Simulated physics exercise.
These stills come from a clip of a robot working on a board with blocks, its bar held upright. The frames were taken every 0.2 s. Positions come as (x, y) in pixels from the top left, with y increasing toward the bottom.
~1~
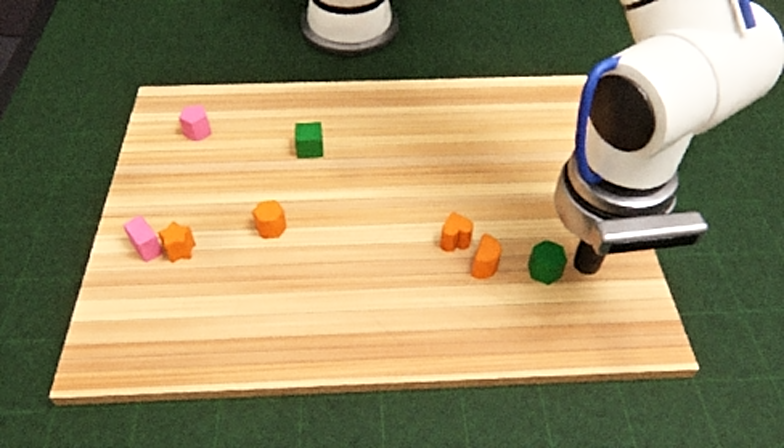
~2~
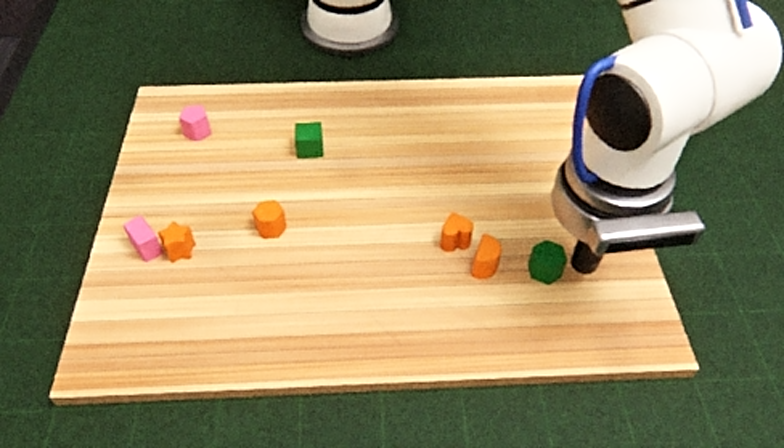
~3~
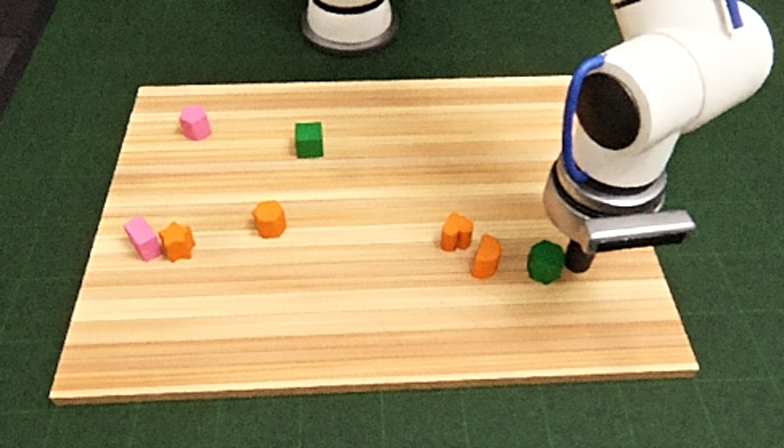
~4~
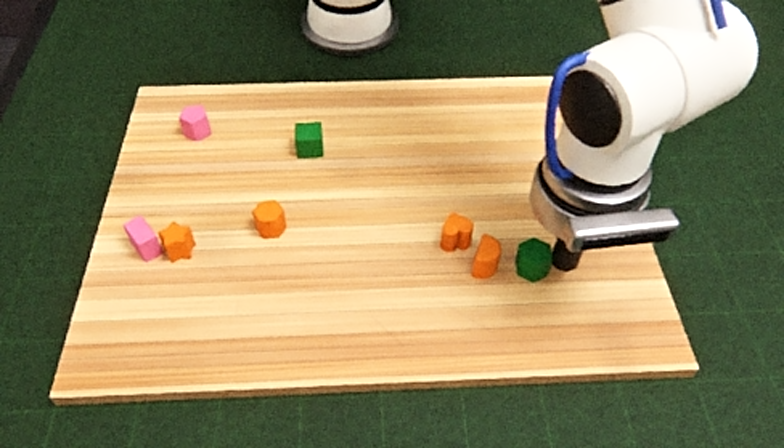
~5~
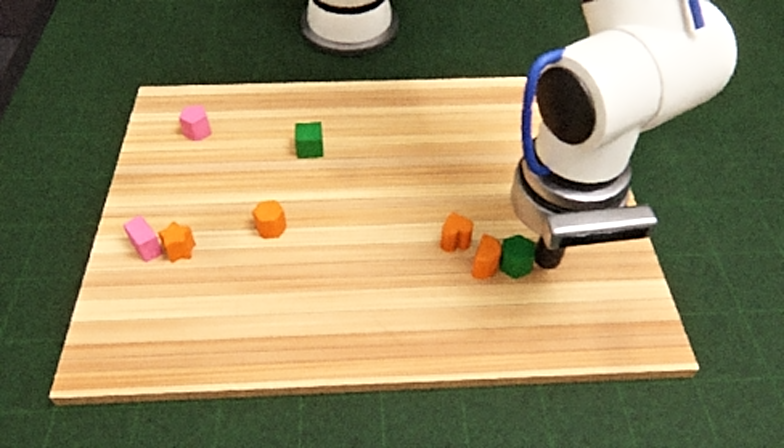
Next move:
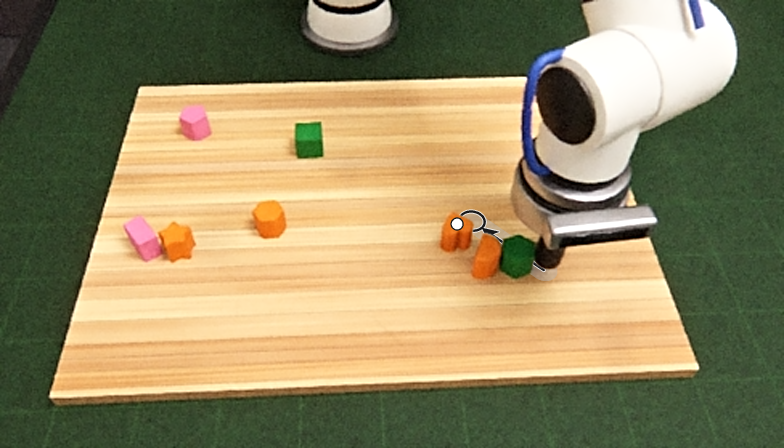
A white robot arm with a blue cable reaches over the right side of a striped wooden board on a dark green surface, seen from above at an angle by a still camera. Pink, orange and green blocks lie scattered at left and upper left, with two orange blocks and a green one near the arm's dark tip. The tip moves slightly left, then pushes the green block left up beside the nearer orange one, while the others stay still.
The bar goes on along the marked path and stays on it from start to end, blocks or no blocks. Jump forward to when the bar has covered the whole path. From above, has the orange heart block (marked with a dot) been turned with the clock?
That would be a yes.
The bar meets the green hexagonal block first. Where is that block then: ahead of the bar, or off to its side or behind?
When the path ends, it will lie beside or behind the bar.
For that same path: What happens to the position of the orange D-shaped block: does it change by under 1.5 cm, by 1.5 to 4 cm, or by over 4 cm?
Shift of 1.5 to 4 cm.
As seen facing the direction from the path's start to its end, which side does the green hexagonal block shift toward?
Sideways shift: Left.
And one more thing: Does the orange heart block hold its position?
No, that is not what happens.
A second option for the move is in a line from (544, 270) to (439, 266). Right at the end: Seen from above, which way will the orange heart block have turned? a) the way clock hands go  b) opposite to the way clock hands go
I'll go with a - the way clock hands go.
Drawn move, from (544, 270) directly to (472, 221); the dot is on the orange heart block.
What follows on the original path. Halfway along, bar at (509, 234); orange heart block at (451, 223); orange D-shaped block at (463, 249), turned 40° anticlockwise; green hexagonal block at (481, 232), turned 45° anticlockwise.
At the end, bar at (474, 210); orange heart block at (434, 224), turned 30° clockwise; orange D-shaped block at (461, 250), turned 45° anticlockwise; green hexagonal block at (466, 225), turned 105° anticlockwise.
